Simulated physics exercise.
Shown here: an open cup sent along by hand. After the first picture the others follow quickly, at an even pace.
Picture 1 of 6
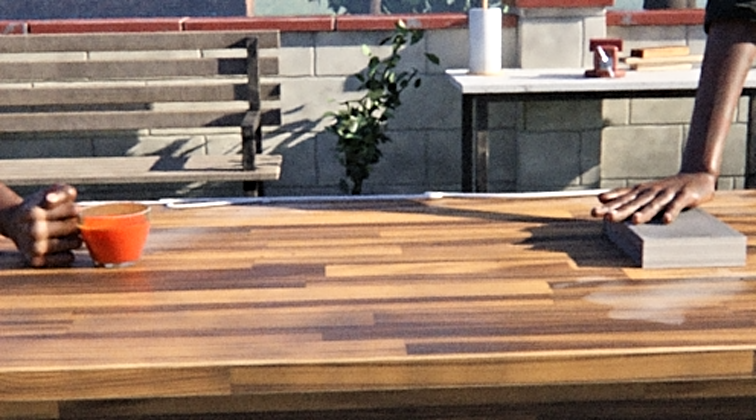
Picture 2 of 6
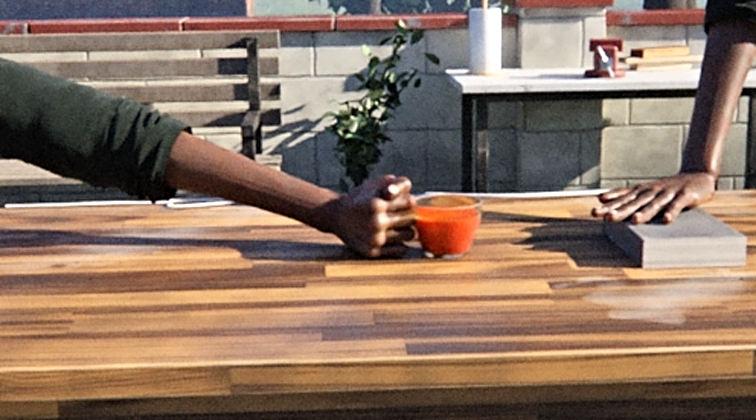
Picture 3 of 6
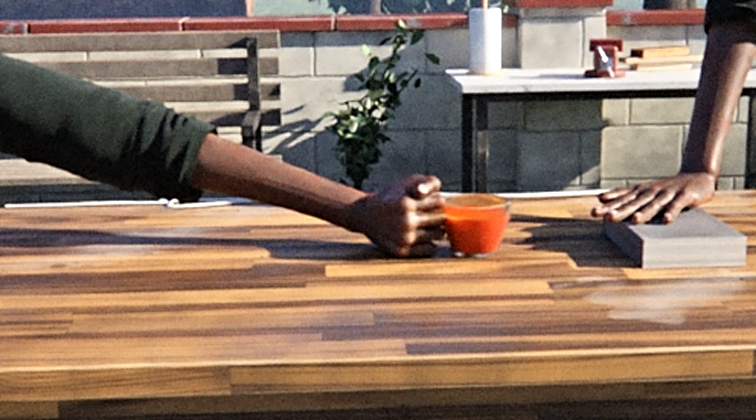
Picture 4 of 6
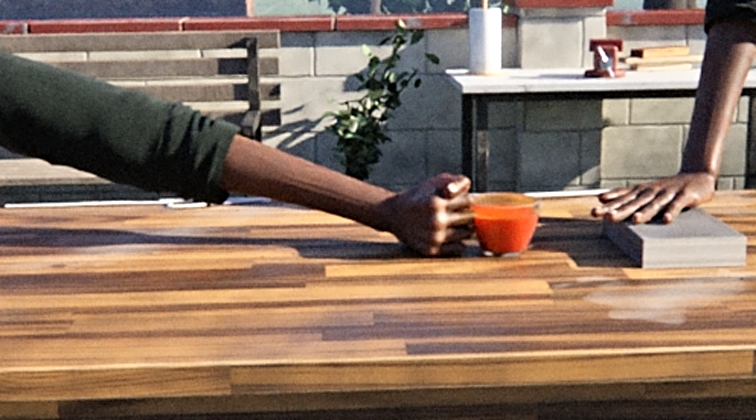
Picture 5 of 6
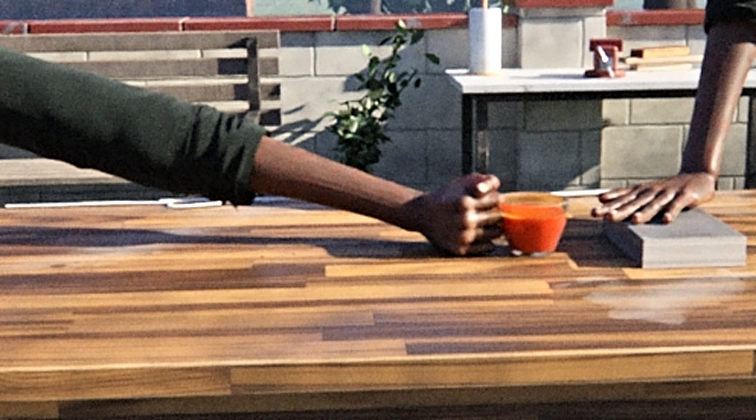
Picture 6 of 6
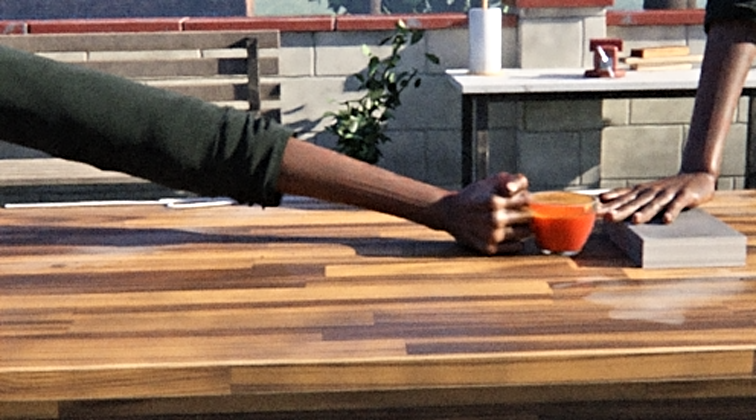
In this clip, a hand slides an orange cup of liquid from the left side of a wooden table steadily rightward, bringing it close to a thick gray book on which another hand rests, unmoving.
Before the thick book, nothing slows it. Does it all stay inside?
It splashes over.
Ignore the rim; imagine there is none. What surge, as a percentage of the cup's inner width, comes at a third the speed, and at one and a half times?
The first case gives 15 per cent of the width, the second 60 per cent.
Next, the cup meets the thick book.
After that, the tomato juice surges up the wall; it has slopped over.
Finally, the cup stands at the thick book; it has slopped over.
